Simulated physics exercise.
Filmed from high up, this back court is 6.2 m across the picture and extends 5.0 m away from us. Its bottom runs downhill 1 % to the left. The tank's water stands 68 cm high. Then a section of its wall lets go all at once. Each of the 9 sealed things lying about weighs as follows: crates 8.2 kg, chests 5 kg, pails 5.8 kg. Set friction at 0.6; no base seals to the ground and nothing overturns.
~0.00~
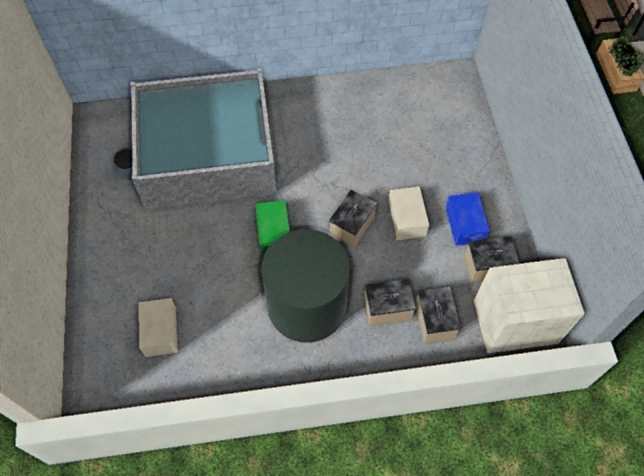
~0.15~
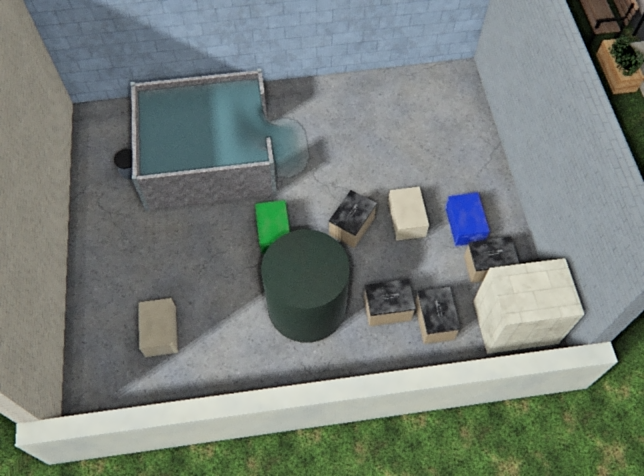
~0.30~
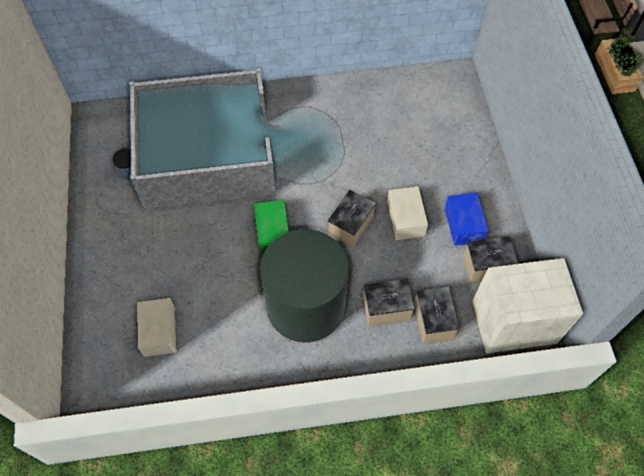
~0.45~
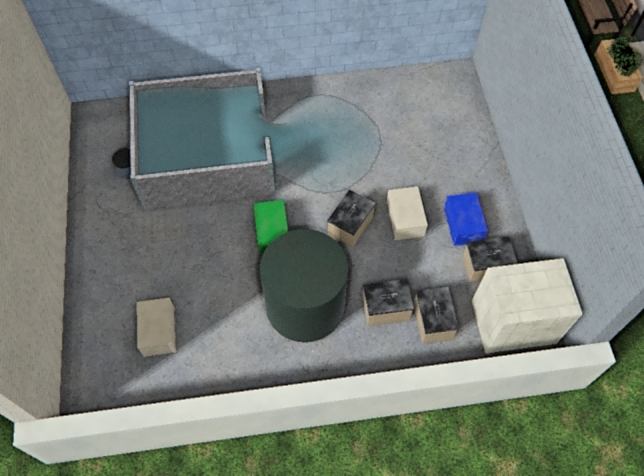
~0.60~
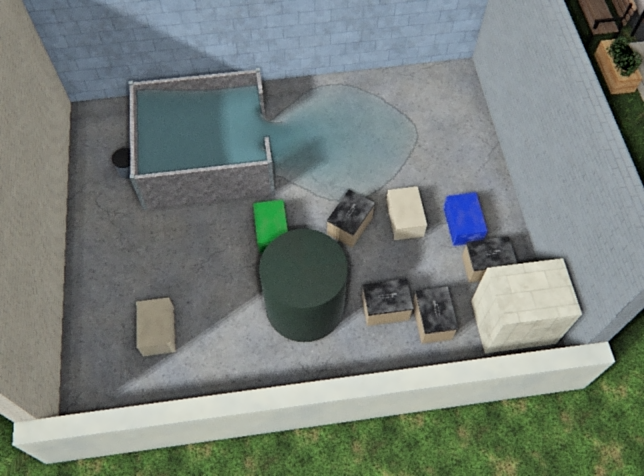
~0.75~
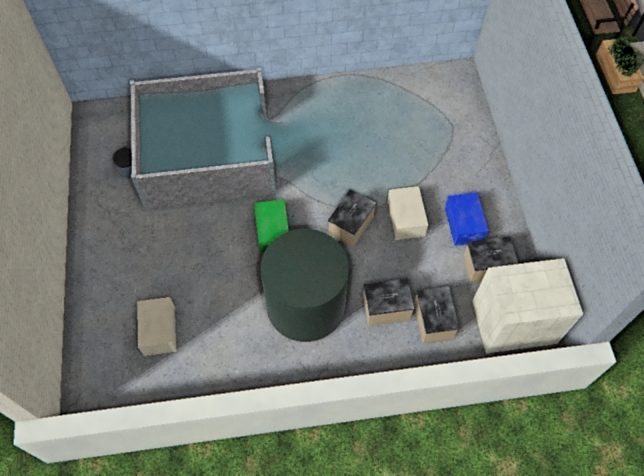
Walled court with a stone tank releasing water through its right side, the pool spreading rightward across paving while crates stay still.
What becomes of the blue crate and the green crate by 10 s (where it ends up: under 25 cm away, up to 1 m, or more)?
At the end, the blue crate ought to be borne away. The green crate ought to be borne away.
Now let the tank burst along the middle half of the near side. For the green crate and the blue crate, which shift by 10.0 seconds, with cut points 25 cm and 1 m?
First the green crate: It inches along; as for the blue crate, it is carried a long way.
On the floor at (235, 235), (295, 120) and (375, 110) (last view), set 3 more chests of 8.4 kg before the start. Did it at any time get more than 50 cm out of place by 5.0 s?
Respectively: Smaller, greater, greater.
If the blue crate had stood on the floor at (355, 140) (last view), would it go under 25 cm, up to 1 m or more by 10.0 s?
Short answer: It drifts a great distance.
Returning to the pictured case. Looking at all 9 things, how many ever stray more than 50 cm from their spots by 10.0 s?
The answer here is 8.
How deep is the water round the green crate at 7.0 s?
The depth there is around 3 cm.
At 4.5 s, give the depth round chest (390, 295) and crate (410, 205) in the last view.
Roughly 5 and 8 cm.
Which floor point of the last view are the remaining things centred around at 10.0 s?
Mean position: Approximately (206, 250).
After 2.0 s the blue crate is near (502, 222), 0.4 m from its start, afloat; the green crate is near (272, 221), 0.0 m from its start, aground; 2 afloat.
After 4.5 s the blue crate is near (515, 230), 0.6 m from its start, afloat; the green crate is near (272, 221), 0.0 m from its start, aground; 6 afloat.
After 7.0 s the blue crate is near (456, 212), 0.2 m from its start, afloat; the green crate is near (258, 222), 0.2 m from its start, aground; 5 afloat.
After 10.0 s the blue crate is near (324, 207), 1.9 m from its start, afloat; the green crate is near (121, 237), 1.9 m from its start, afloat; 8 afloat.
